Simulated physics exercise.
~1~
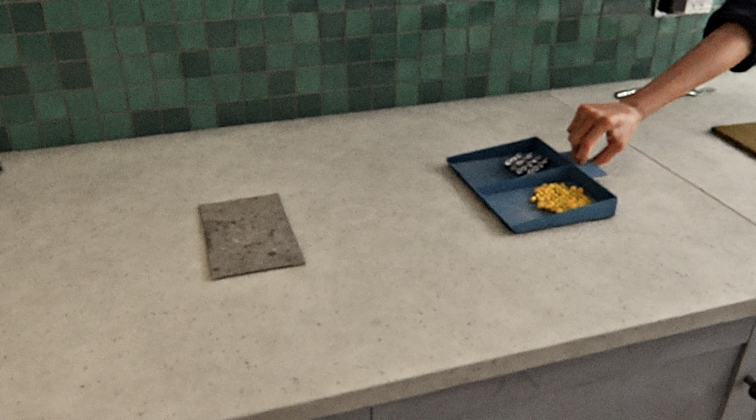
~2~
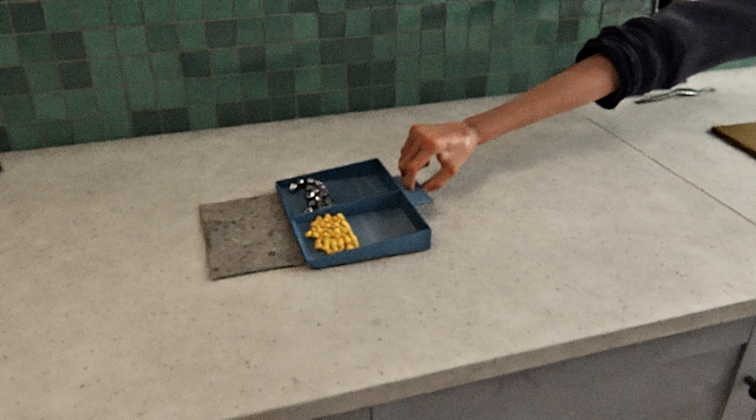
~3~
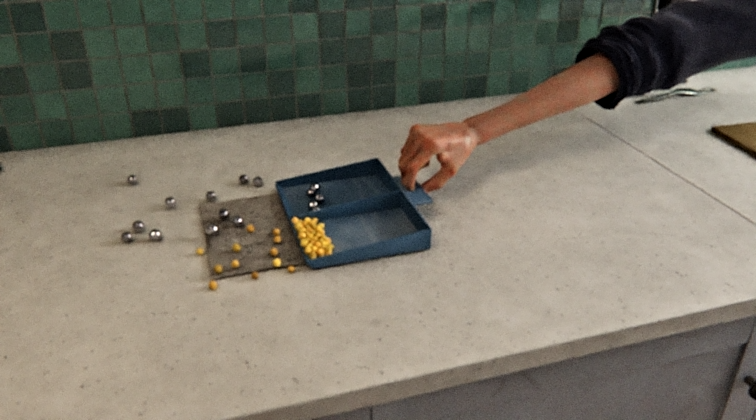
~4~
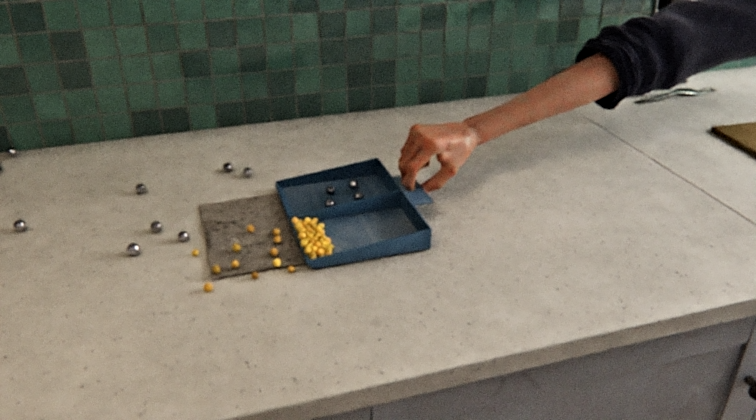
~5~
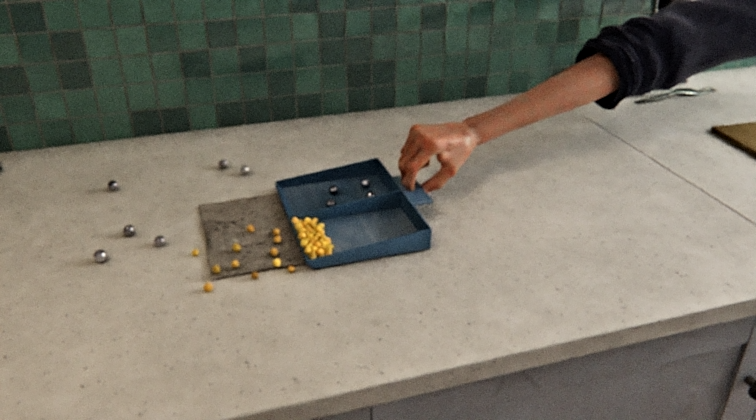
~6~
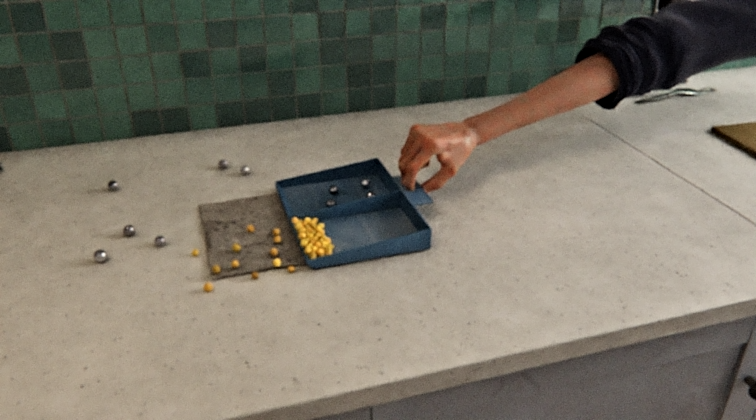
A blue two-part tray, pushed left along a counter by a hand, stopped against a grey slab, and some yellow pieces and most of the silver balls spilled over its front, the balls rolling farther before everything settled.
